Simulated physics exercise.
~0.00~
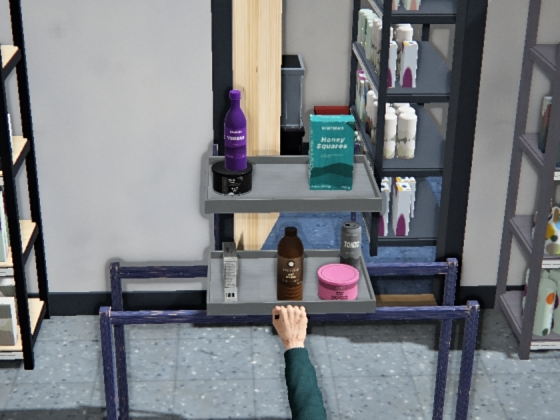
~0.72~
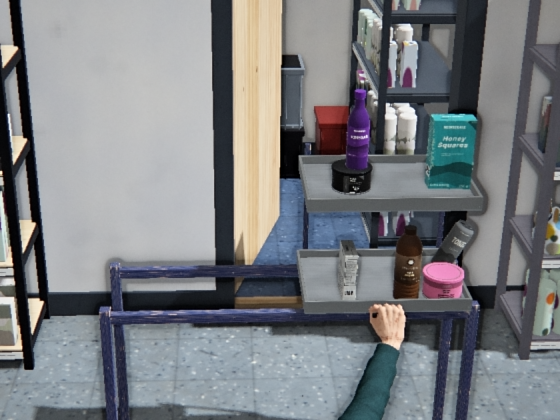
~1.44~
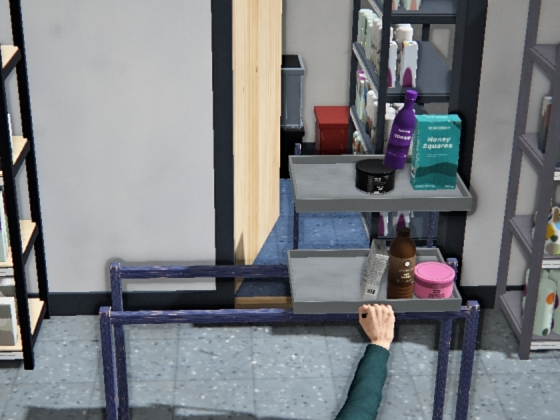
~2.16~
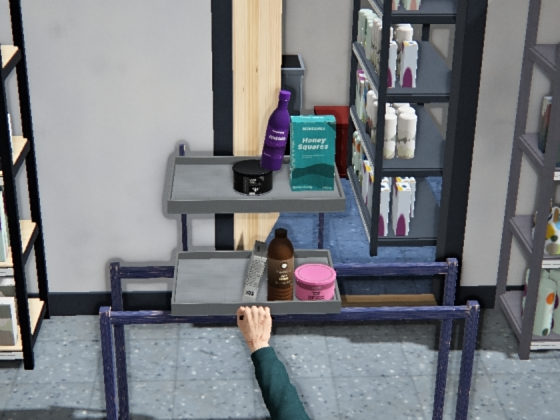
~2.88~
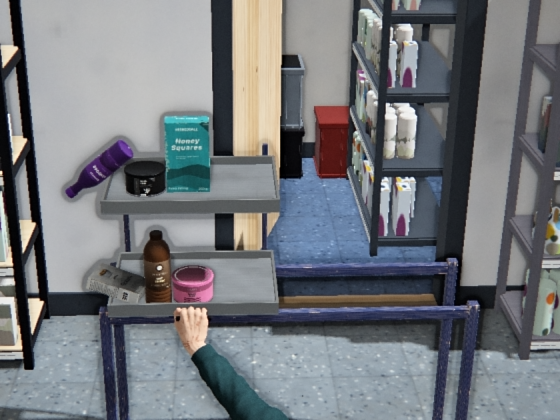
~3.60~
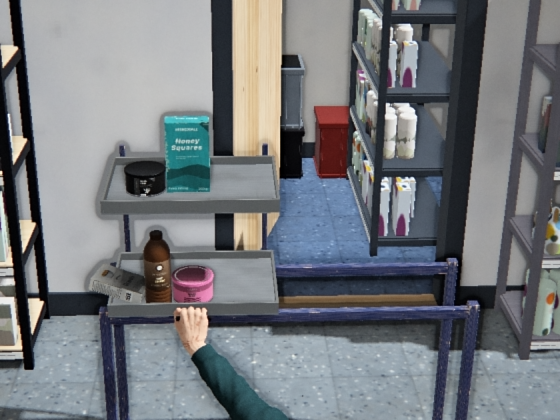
The video shows a hand shoving a two-tiered gray rack of toiletries and a turquoise packet right, then left; a grey can tips and disappears from the tray, a white packet topples, and a purple bottle falls off the left end, leaving the other items aboard.
